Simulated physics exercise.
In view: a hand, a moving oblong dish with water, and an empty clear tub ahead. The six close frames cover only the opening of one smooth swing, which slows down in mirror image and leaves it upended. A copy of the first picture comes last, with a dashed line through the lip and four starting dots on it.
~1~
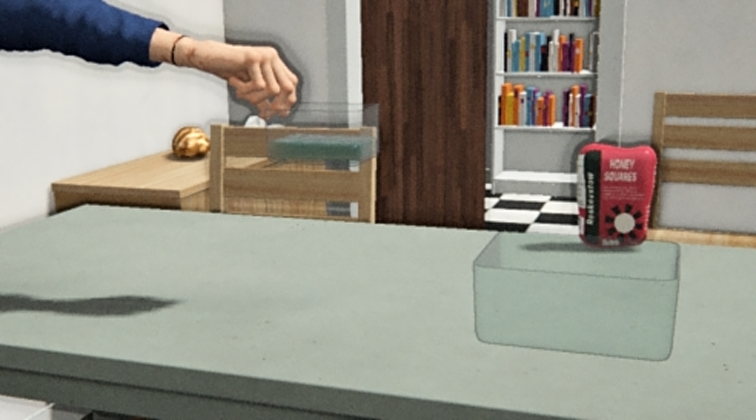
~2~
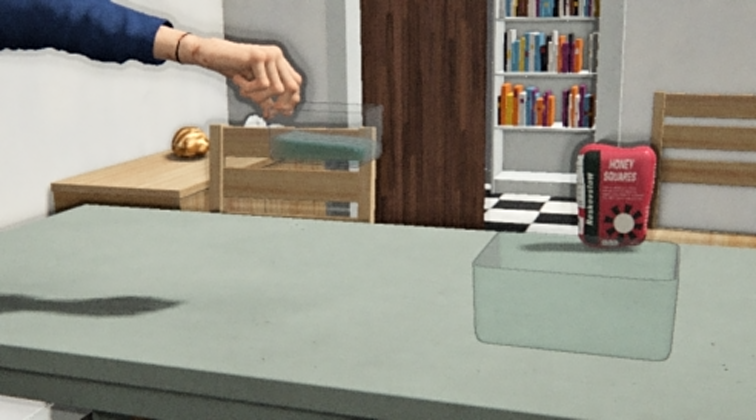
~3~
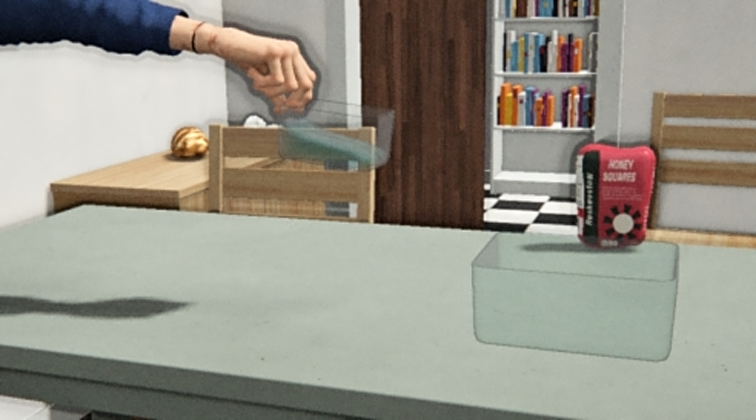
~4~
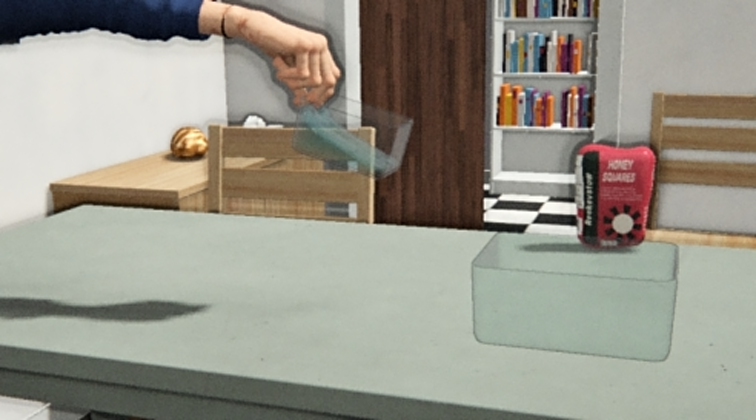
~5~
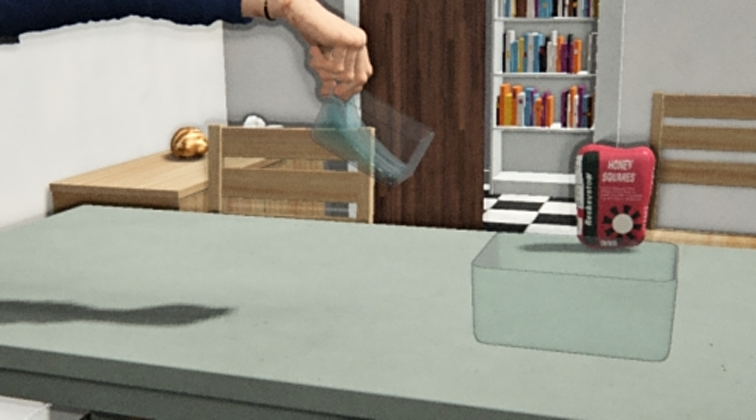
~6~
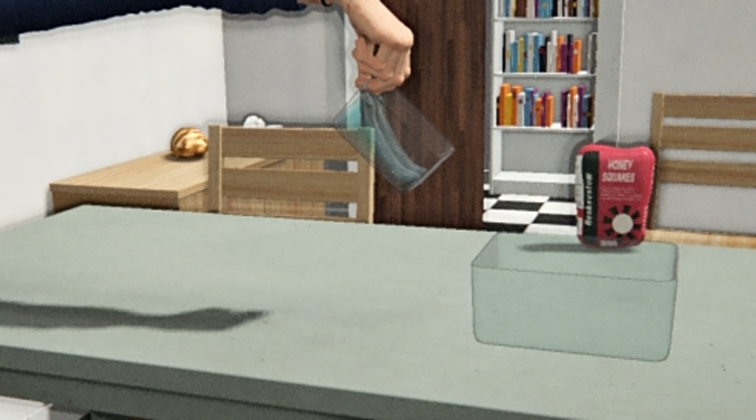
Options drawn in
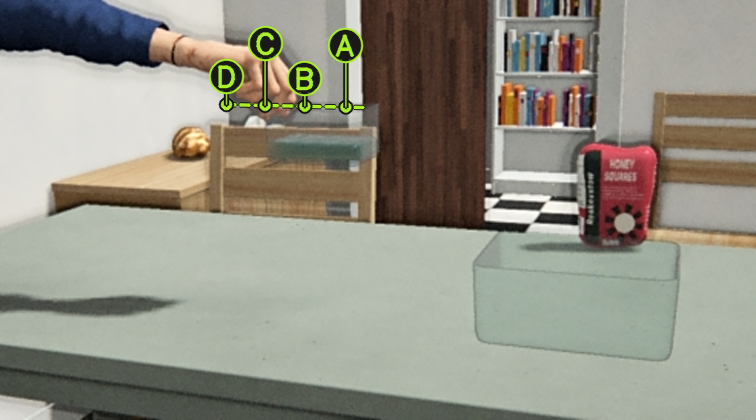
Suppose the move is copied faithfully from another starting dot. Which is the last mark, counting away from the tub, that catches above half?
I would pick dot A.
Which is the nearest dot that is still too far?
That would be B.
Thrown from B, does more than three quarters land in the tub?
No.
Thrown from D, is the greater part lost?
Yes, it does.
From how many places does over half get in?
One.
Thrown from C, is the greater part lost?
Yes, that goes wrong.
On the marked copy, A at (345, 107); B at (304, 106); C at (265, 105); D at (226, 104).
For dot A, about 61 % lands in the tub, 30 % falls short and 9 % goes beside or beyond.
For dot B, about 31 % lands in the tub, 63 % falls short and 6 % goes beside or beyond.
For dot C, about 15 % lands in the tub, 81 % falls short and 4 % goes beside or beyond.
For dot D, about 0 % lands in the tub, 98 % falls short.
